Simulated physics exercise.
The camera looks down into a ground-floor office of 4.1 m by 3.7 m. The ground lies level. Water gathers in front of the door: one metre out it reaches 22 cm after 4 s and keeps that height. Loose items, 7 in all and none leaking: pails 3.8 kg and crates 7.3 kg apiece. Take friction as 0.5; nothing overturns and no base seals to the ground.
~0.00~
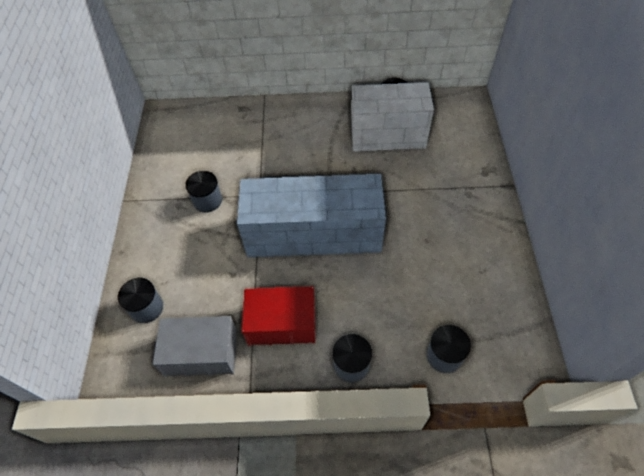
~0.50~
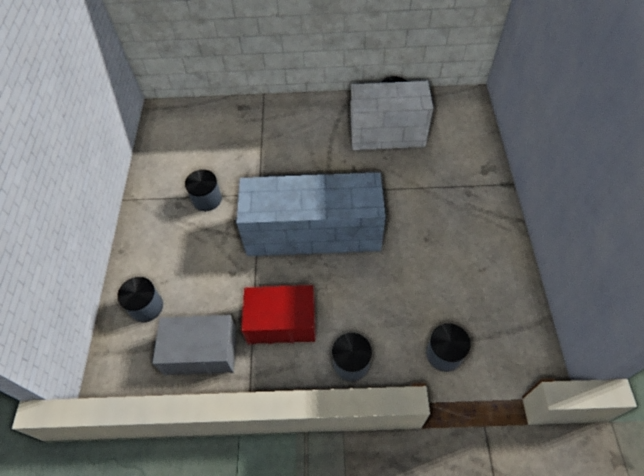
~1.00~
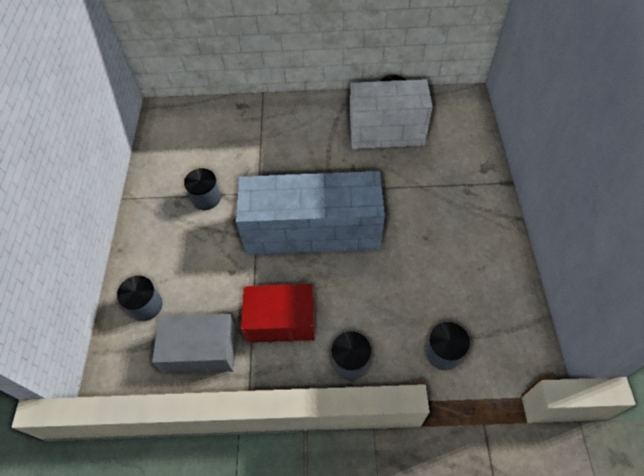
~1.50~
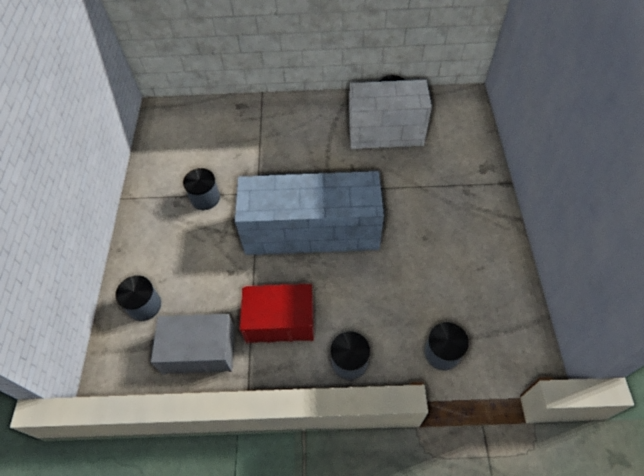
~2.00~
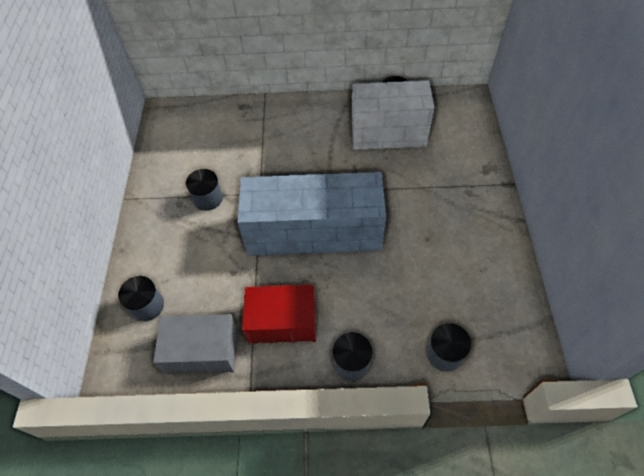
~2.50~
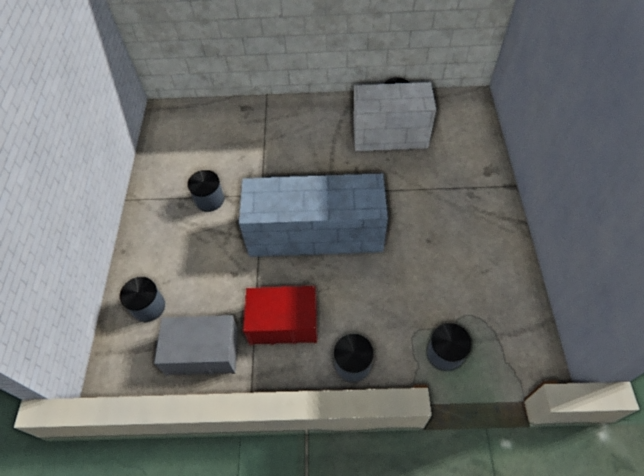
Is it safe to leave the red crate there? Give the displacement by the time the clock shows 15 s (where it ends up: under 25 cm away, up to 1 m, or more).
Red crate moves a short way.
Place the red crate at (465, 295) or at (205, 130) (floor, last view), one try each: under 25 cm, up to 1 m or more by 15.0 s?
In that order: It ends far away; it travels far.
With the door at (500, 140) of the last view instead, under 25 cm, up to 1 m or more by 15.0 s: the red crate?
Then the red crate gets carried off.
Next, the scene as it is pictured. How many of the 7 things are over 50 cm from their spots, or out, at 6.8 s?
By then 1.
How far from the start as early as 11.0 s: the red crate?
Roughly 20 cm by then.
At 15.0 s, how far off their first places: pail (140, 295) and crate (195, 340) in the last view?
In turn: 100 cm, 200 cm.
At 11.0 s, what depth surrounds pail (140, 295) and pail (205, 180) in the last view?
Roughly 7 and 5 cm.
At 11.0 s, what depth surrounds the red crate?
About 3 cm.
After 3.5 s the red crate is near (280, 308), 0.0 m from its start, aground; 0 afloat.
After 6.8 s the red crate is near (280, 308), 0.0 m from its start, aground; 0 afloat.
After 11.0 s the red crate is near (281, 330), 0.2 m from its start, afloat; 6 afloat.
After 15.0 s the red crate is near (300, 256), 0.5 m from its start, afloat; 7 afloat.
